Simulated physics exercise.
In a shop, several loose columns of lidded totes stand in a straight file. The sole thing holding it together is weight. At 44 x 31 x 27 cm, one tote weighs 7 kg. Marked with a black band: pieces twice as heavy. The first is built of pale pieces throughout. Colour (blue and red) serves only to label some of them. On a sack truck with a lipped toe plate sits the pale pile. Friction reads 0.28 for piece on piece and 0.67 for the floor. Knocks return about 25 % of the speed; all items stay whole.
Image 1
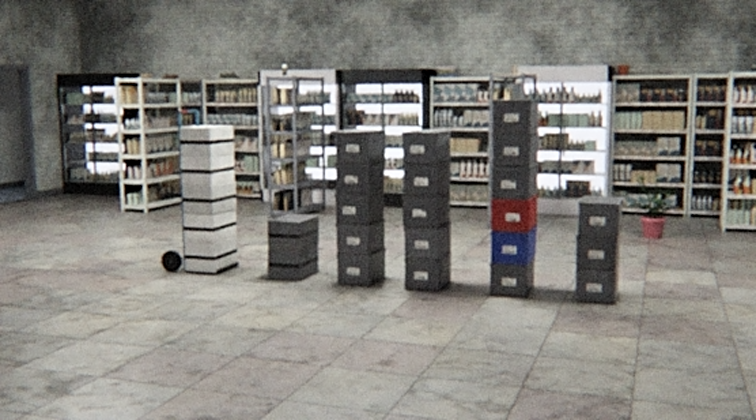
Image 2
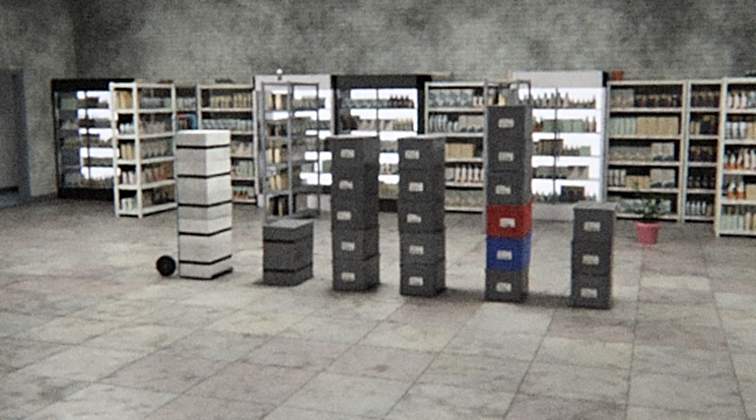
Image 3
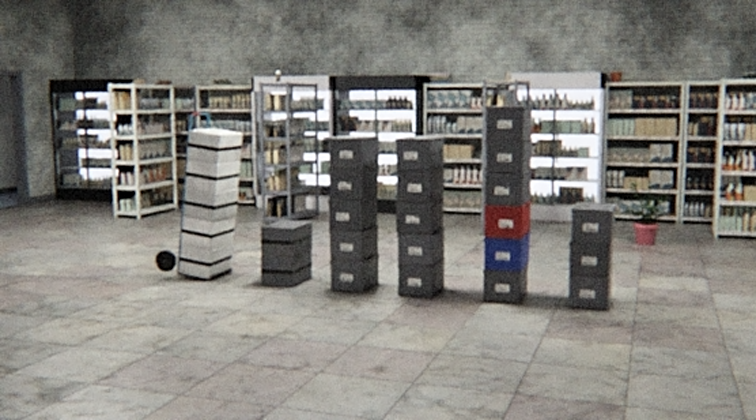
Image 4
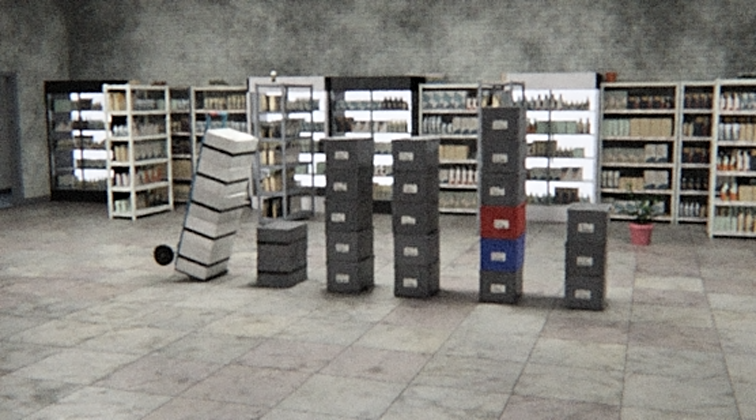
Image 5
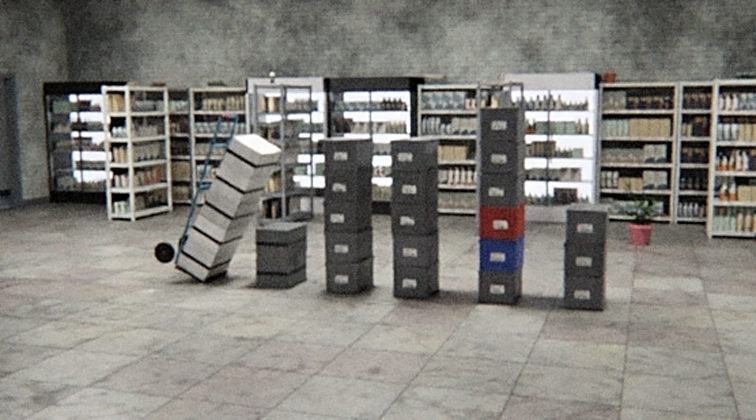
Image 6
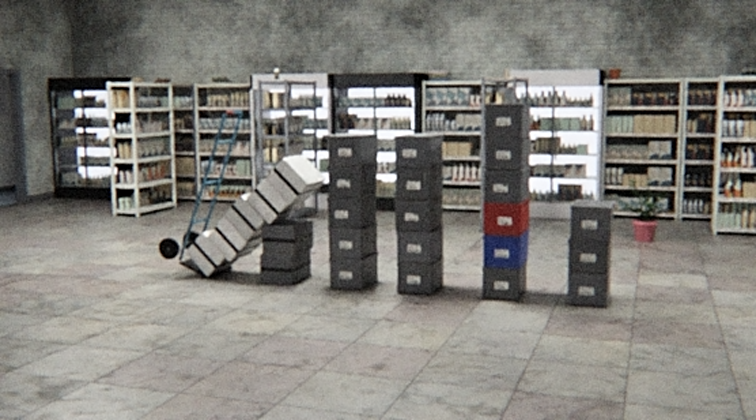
A strapped stack of white boxes on a blue hand truck stands at the left of a row of dark grey box columns, seen from the front in a tiled storeroom. One tall column includes a red box above a blue one, and lit cabinets, stocked shelves and a potted plant line the back. The truck tilts rightward and the white stack leans further, reaching over the short neighbouring stack, while the view shifts slightly.
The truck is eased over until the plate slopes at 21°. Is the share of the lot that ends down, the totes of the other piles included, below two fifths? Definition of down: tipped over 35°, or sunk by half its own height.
Yes, it stays below two fifths.
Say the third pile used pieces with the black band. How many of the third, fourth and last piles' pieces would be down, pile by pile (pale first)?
Pieces down: Third pile 0, fourth pile 0, last pile 0.
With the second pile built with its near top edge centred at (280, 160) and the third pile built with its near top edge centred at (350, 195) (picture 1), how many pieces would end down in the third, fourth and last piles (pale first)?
You'd get third 2, fourth 4 and last 3.
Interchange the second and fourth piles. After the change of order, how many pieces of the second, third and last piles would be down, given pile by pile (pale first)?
Second 4, third 3, last 2.
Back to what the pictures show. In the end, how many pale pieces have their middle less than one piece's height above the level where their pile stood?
2.
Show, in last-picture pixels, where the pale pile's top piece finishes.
Somewhere about (327, 239).
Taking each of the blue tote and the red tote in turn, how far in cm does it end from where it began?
Roughly blue 0, red 0.
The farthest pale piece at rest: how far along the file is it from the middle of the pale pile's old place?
Some 130 centimetres along the file.
Then, 0.15 s after the last picture, 5 of the pale pile down; none of the 21 other totes down, 2 disturbed.
Then, 0.85 s after the last picture, 4 of the pale pile down; none of the 21 other totes down, 5 disturbed.
At rest, 4 of the pale pile down; none of the 21 other totes down, 5 disturbed; red tote unmoved; blue tote unmoved. That is 0 per cent. As the last picture would show them, middles, red tote near (507, 216), blue tote near (506, 248).
